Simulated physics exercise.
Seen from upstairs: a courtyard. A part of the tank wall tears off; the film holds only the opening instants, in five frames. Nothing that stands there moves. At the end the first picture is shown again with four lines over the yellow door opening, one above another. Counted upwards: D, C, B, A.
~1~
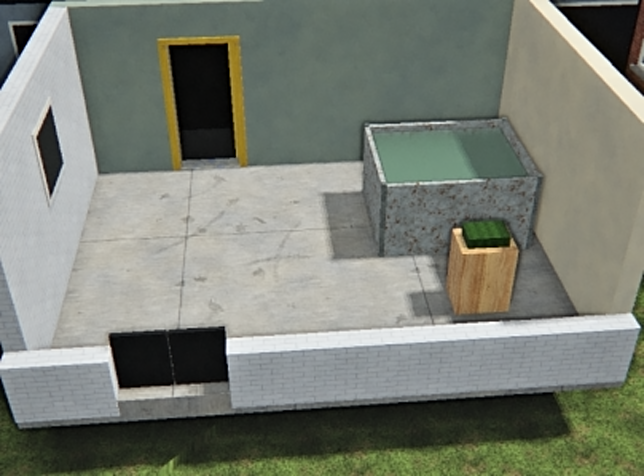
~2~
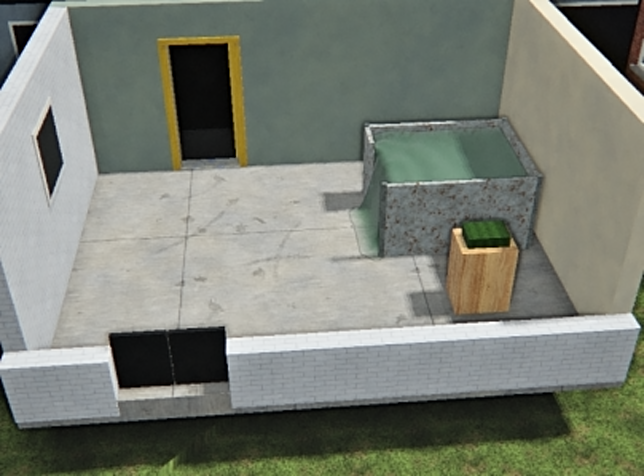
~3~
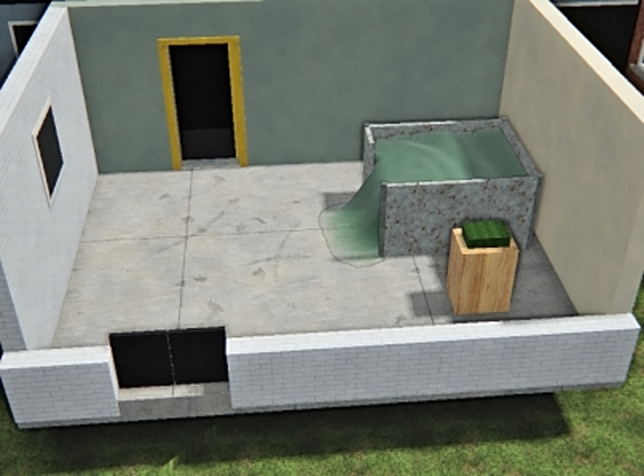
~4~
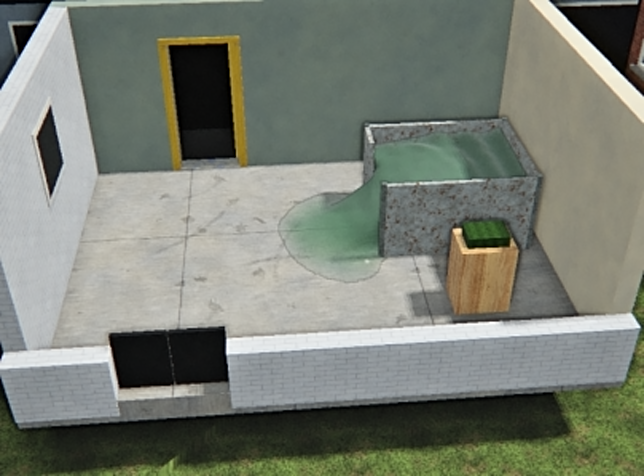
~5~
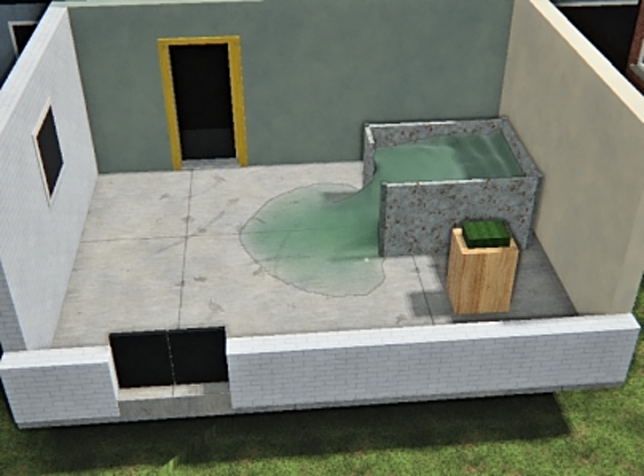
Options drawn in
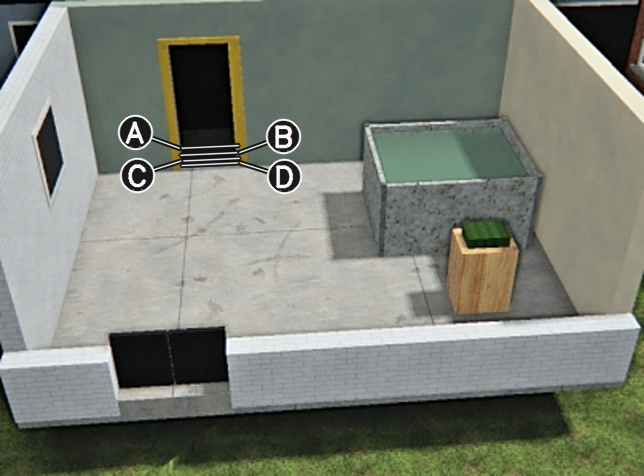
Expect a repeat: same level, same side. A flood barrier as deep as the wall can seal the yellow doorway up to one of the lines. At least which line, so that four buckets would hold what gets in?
The limit is C.
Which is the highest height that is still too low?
The answer is D.
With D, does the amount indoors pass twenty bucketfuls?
No.
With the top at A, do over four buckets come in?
No, not at all.
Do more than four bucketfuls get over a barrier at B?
No.
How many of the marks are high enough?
Three of the four.
On the marked copy, A at (209, 146); B at (209, 153); C at (210, 159); D at (210, 164); from the bottom up D, C, B, A.
Choosing A, nothing gets over.
Choosing B, nothing gets over.
Choosing C, a bucket or two gets in.
Choosing D, about 11 bucketfuls get in.
